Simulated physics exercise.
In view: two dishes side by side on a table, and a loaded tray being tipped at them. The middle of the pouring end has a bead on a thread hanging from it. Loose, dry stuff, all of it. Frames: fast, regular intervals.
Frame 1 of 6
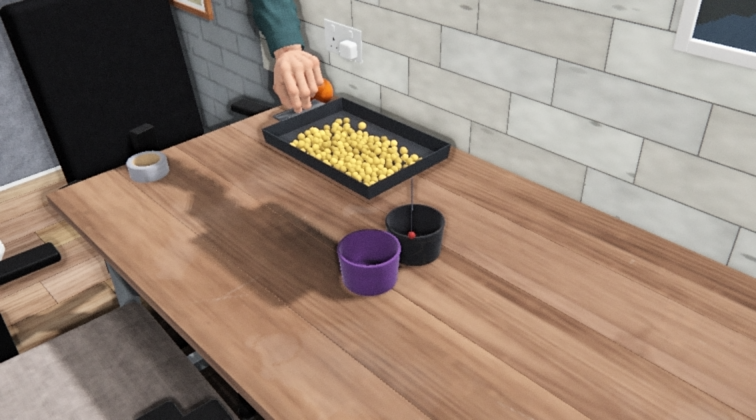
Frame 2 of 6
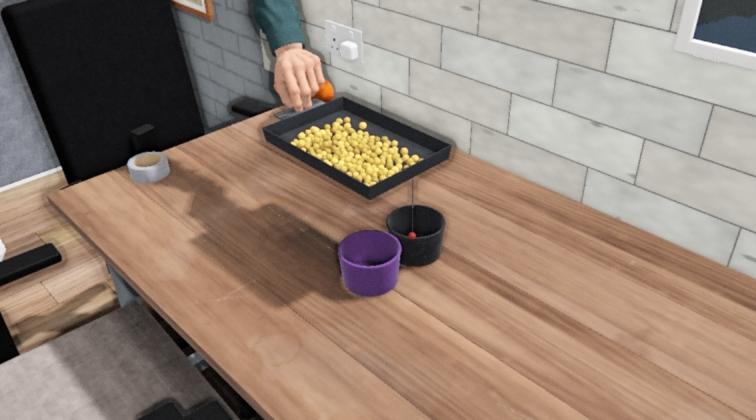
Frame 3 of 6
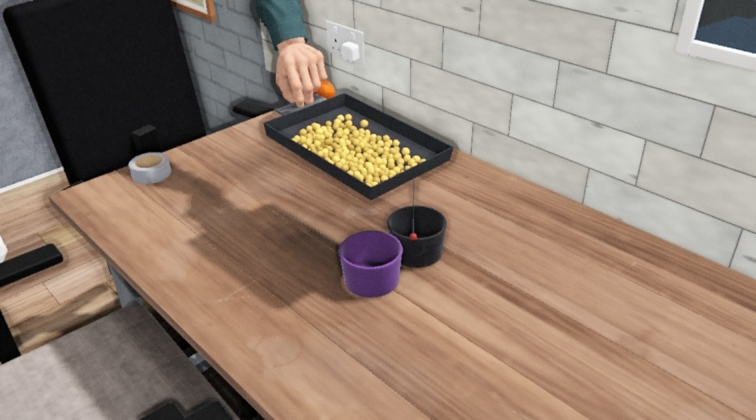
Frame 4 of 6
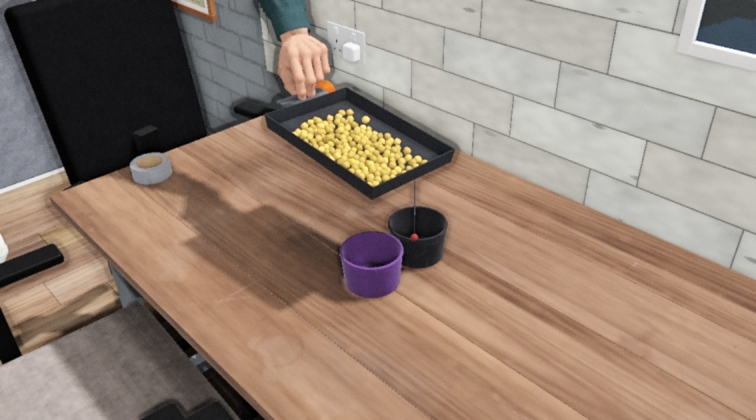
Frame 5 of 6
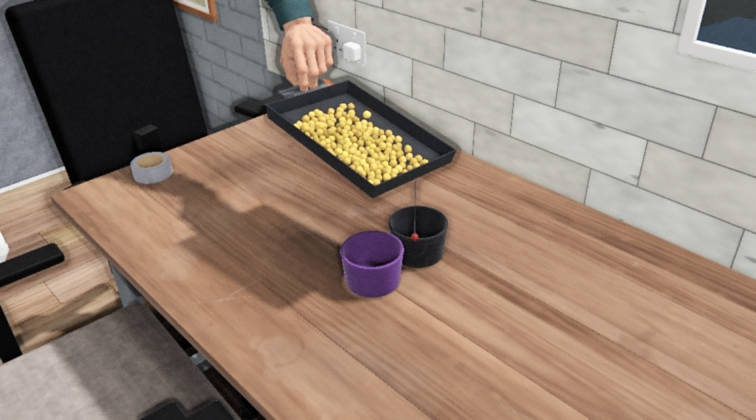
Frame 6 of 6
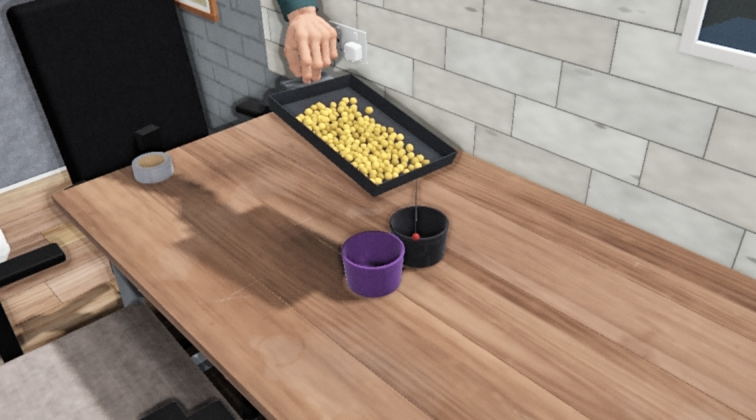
In this clip, a hand holds a dark tray of yellow balls above a wooden table, near a purple dish and a black dish, and gradually raises the tray's far end, tilting it slightly while the dishes stay still.
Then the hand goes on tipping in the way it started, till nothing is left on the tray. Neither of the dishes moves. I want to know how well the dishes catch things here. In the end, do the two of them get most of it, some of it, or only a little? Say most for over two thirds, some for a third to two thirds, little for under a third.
They get only a little.
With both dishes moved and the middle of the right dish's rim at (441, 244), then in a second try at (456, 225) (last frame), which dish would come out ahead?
Position 1 - the dish to the right; position 2 - the dish to the right.
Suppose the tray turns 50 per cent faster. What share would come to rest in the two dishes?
Estimate: Some 0%.
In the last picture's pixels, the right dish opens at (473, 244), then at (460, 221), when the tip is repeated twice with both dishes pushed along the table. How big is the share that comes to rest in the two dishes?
Roughly 80% on the first try and 30% on the second.
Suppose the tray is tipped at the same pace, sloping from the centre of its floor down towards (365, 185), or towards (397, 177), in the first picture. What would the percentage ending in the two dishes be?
In order, some 20 % and some 0 %.
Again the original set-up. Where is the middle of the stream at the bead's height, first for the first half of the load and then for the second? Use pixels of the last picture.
I'd say around (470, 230) at first, then around (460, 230).
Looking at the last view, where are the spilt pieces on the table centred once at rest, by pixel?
Estimate: Around (475, 277).
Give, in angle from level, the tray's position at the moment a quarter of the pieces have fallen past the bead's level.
Approx. reading: About 110°.
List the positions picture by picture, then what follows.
The first picture shows corners of the pouring end at (369, 185) and (448, 144), level; middle of the load at (350, 155), puffed corn balls; left dish at (390, 273); right dish at (436, 244); bead on its thread at (412, 235).
The second picture shows corners of the pouring end at (370, 185) and (449, 145), level; middle of the load at (351, 155).
The third picture shows corners of the pouring end at (371, 186) and (451, 147), tipped barely, lowest at the right corner; middle of the load at (352, 154).
The fourth picture shows corners of the pouring end at (373, 186) and (453, 149), tipped a little, lowest at the right corner; middle of the load at (353, 151).
The fifth picture shows corners of the pouring end at (375, 184) and (454, 150), tipped a little, lowest at the right corner; middle of the load at (355, 146).
The sixth picture shows corners of the pouring end at (377, 184) and (455, 151), tipped a little, lowest at the right corner; middle of the load at (356, 143); left dish at (394, 275); right dish at (440, 246).
Soon after the last picture, tray tipped steeply; all on the tray.
A little later, tray tipped right over; all on the tray.
Later still, tray tipped past a quarter turn; a stray few in the right dish; nearly all outside both.
At rest, tray tipped past a quarter turn; a stray few in the left dish; a stray few in the right dish; nearly all outside both.
